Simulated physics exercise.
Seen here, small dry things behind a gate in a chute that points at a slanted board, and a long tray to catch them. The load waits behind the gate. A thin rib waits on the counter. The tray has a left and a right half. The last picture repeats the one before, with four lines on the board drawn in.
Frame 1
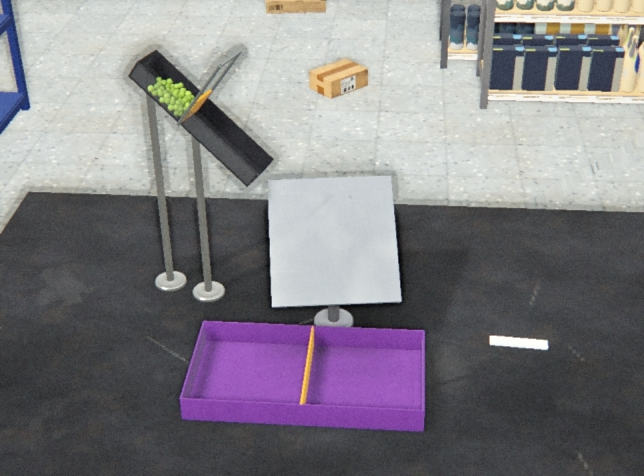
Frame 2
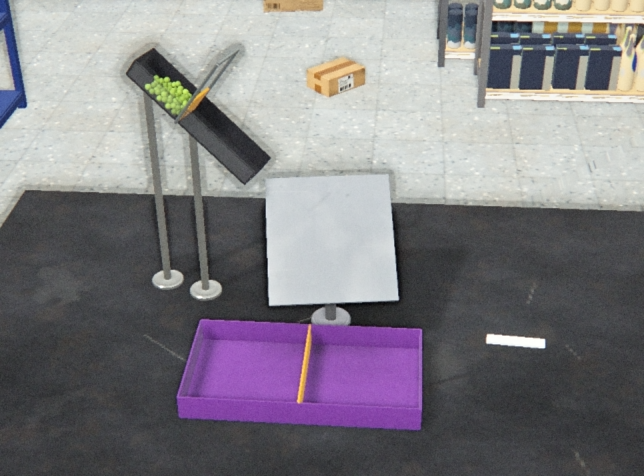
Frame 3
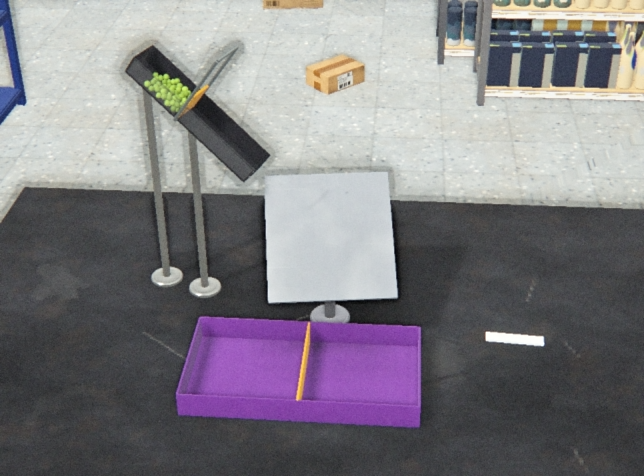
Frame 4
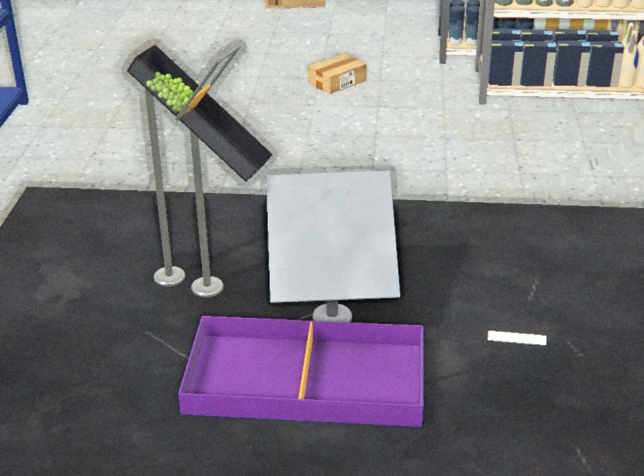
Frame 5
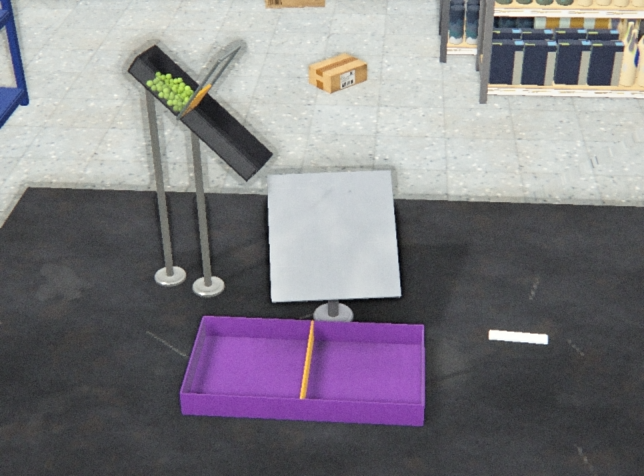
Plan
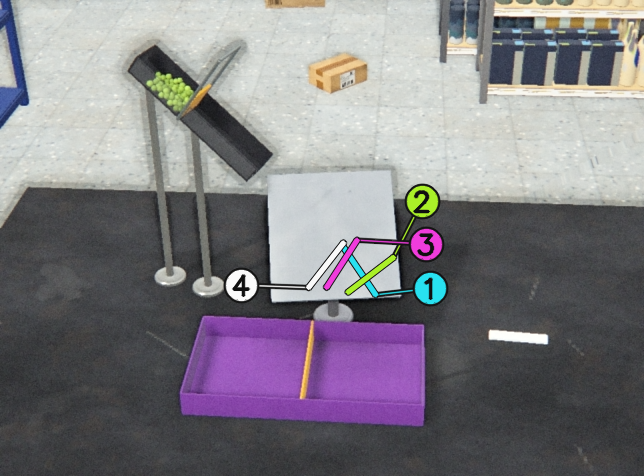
Warehouse floor with green peas resting behind a gate in a tilted black chute, above a slanted board and purple tray, nothing moving.
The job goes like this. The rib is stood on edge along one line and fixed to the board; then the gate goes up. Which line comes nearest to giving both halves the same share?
Choose 3.
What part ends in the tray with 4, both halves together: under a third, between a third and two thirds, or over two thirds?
It is over two thirds.
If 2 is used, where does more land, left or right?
Right.
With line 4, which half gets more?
More lands on the left.
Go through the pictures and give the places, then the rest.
Load behind the gate at (179, 97), dried peas; lip of the chute at (256, 179), sloping fairly steeply, in the first picture.
Middle of the board at (330, 238), tilted fairly steeply; middle of its low edge at (334, 303); of its high edge at (327, 176), in the second picture.
Front corners of the tray at (177, 394) and (420, 407); front end of its middle wall at (297, 400); gate still shut at (198, 94), in the third picture.
Middle of the load at (177, 92); lip at (254, 174), in the fourth picture.
Middle of the load at (178, 92); lip at (255, 174), in the fifth picture.
On the marked copy, line 1 from (343, 247) to (375, 294); line 2 from (393, 257) to (348, 292); line 3 from (357, 240) to (326, 287); line 4 from (343, 242) to (308, 287).
If 1 is chosen, of what is caught, none in the left half, all in the right.
If 2 is chosen, of what is caught, a stray few in the left half, nearly all in the right.
If 3 is chosen, of what is caught, about two thirds in the left half, about a third in the right.
If 4 is chosen, of what is caught, nearly all in the left half, a small part in the right.
